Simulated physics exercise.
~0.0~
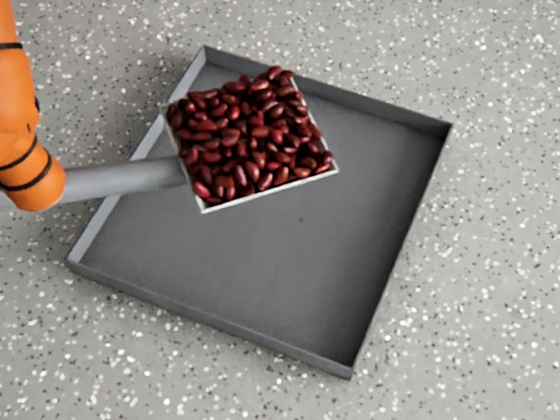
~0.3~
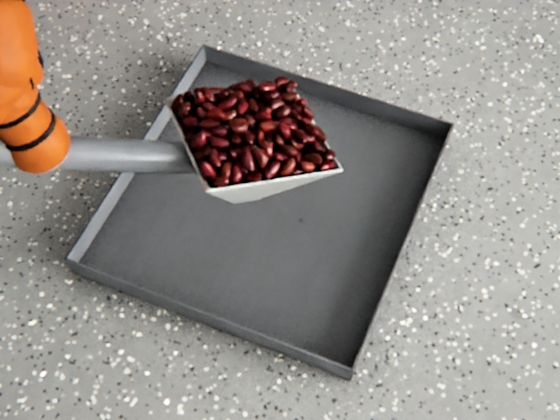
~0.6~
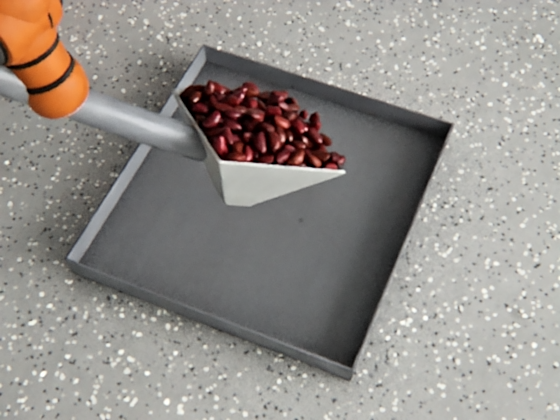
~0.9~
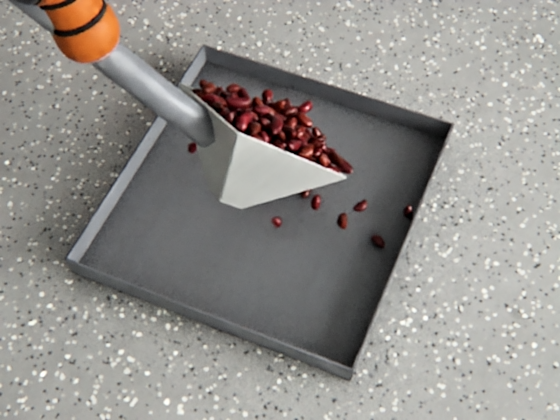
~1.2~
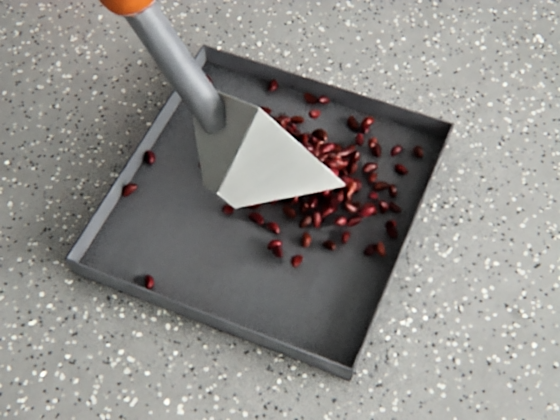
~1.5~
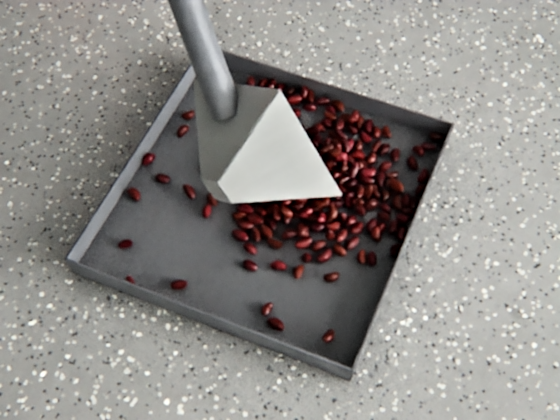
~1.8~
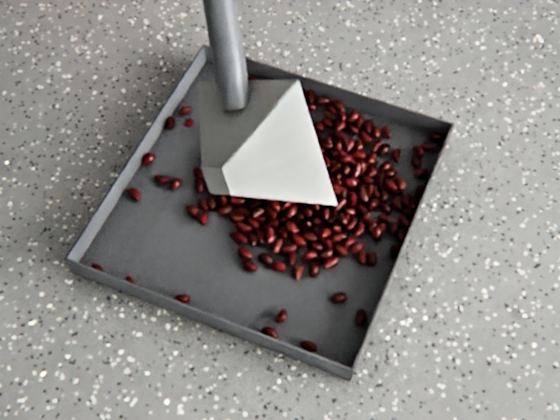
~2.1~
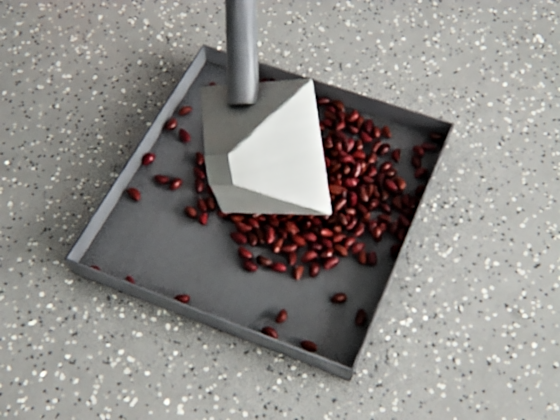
A metal scoop heaped with glossy dark red kidney beans hangs over a square, dark grey tray on a speckled grey floor, seen from above at an angle. An orange robotic arm holds its grey handle from the left. The arm steadily tilts the scoop, swinging upward out of view as the handle grows steeper. A few beans drop first, then the load spills into the right side of the tray, with strays scattering left and toward the near edge. The scoop keeps turning until its pale underside shows, and the beans lie spread beside and below it.
